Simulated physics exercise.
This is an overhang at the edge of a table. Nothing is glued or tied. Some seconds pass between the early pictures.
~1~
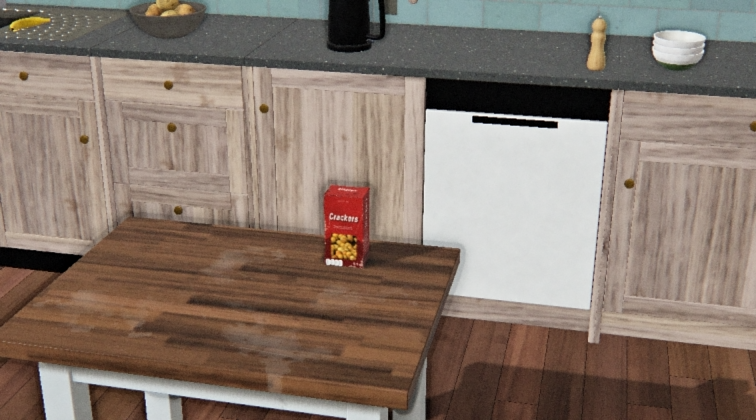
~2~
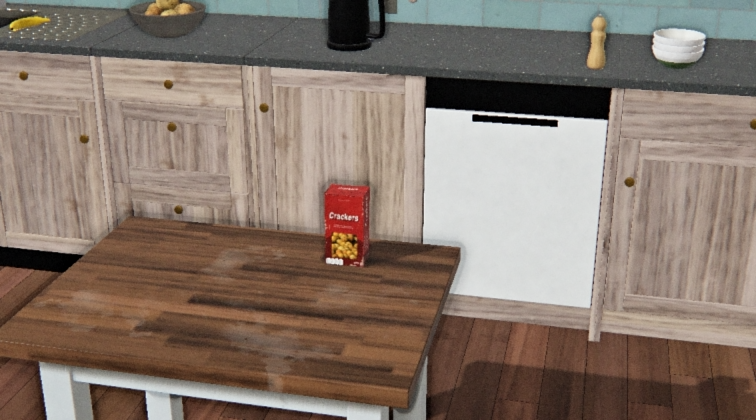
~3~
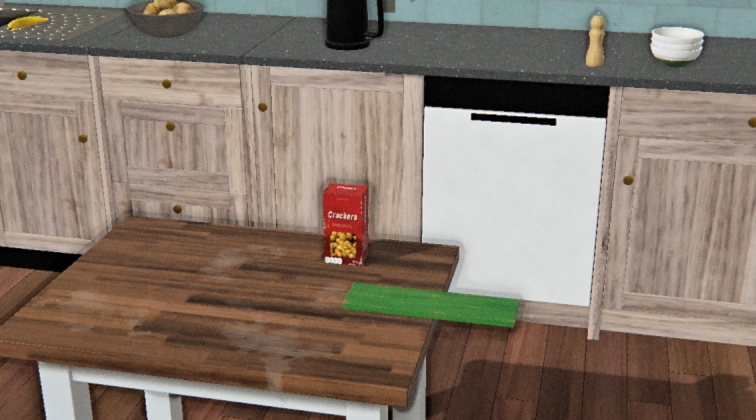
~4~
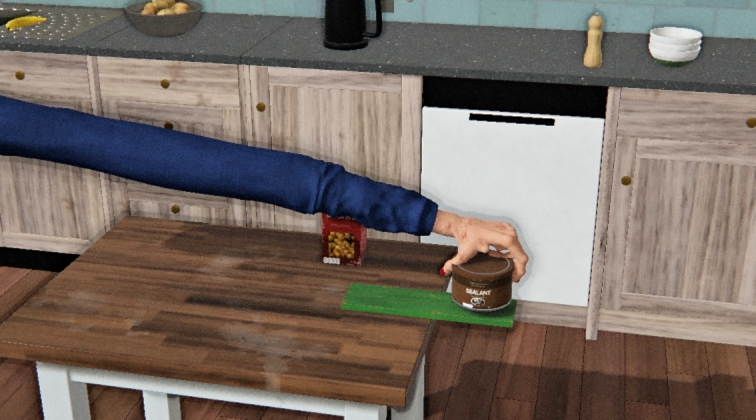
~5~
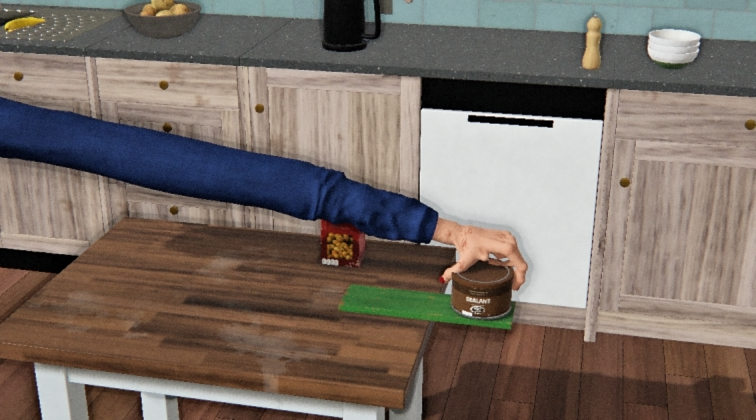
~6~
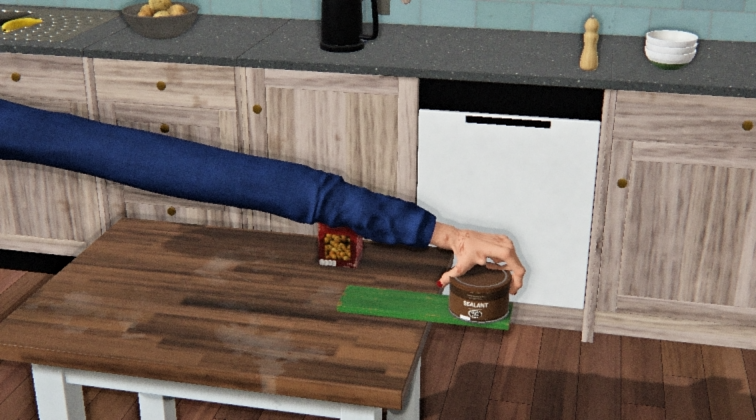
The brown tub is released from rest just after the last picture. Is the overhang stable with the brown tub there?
In the end the board tips off the edge.
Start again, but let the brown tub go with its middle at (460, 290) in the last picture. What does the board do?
Then it comes down.
Then, 0.50 s after the last picture, green board and brown tub now down on the floor or falling.
Then, 0.60 s after the last picture, things are still on the move.
Then, 0.90 s after the last picture, as before.
By the end, down on the floor or falling, green board and brown tub; red carton in place. The board goes over.
